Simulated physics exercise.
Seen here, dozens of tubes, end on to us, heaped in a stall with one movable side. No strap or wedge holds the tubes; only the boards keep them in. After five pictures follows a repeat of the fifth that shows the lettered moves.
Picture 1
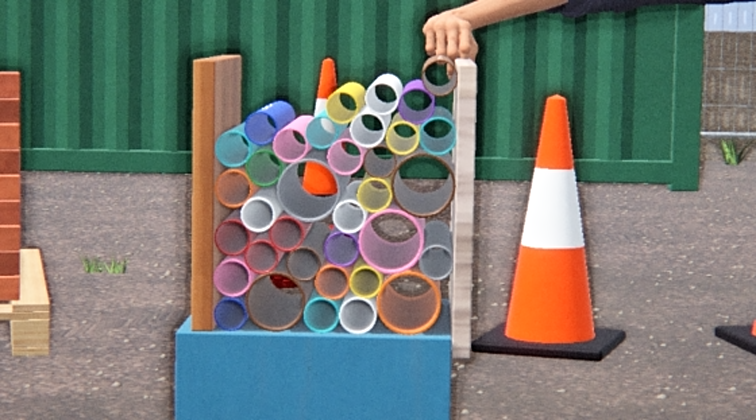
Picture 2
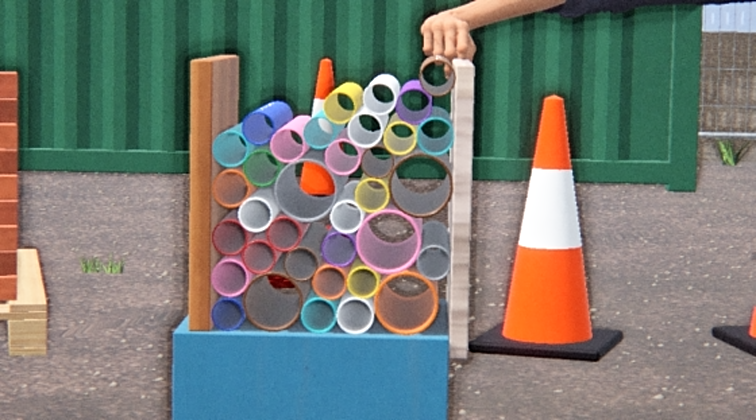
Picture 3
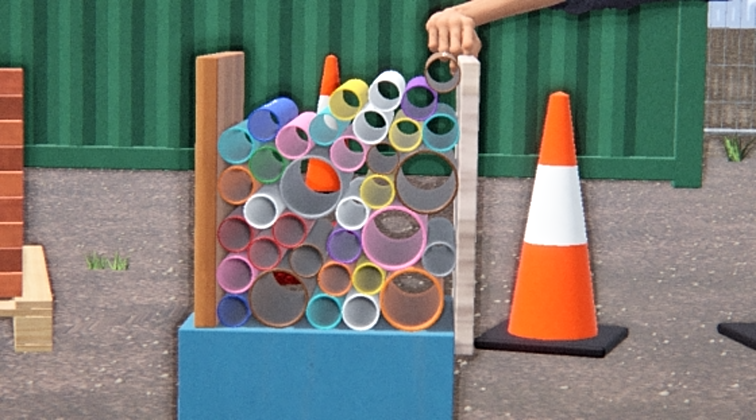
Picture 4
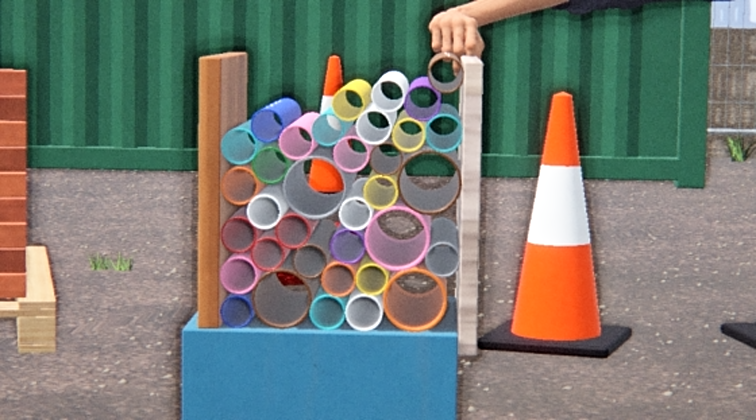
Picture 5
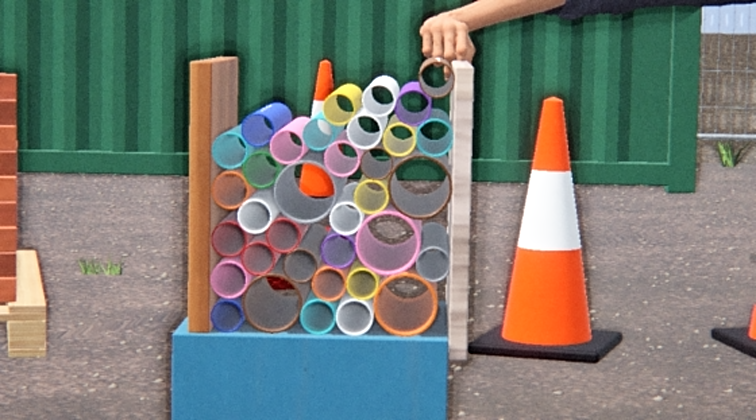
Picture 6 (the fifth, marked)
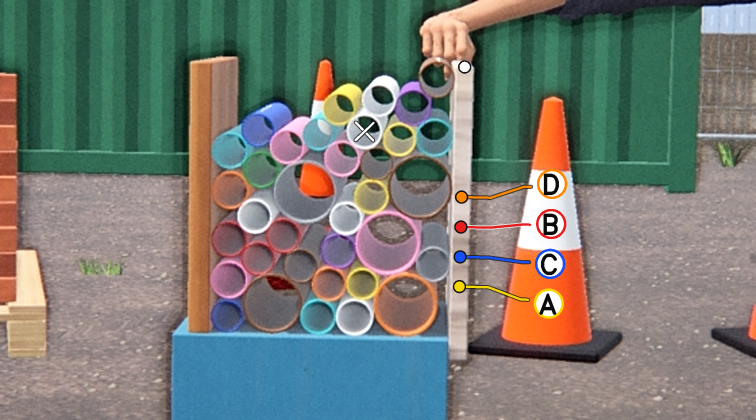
A hand rests on a brown tube beside the pale right-hand board and barely moves, while the colourful tubes heaped between two upright boards on a blue base stay in place, with the whole view shifting slightly from side to side.
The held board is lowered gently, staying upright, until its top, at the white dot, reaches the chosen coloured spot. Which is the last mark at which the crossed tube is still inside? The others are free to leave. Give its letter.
The answer is mark B.
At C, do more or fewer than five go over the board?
It loses more than five.
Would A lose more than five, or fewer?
It loses more than five.
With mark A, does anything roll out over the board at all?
Yes, at A.
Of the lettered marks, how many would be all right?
The number is two.
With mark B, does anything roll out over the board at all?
Yes, at B.
On the marked copy, A at (460, 286); B at (461, 227); C at (460, 257); D at (462, 197); the cross at (365, 132); the white dot at (465, 67).
Taking B. A third of the way, top of the board (453, 145).
Two thirds of the way, top of the board (451, 226).
When it is over, top of the board (451, 226), about four out over the board, the crossed one still inside.
As for the rest, A lets the crossed one out; C lets the crossed one out; D keeps the crossed one inside.
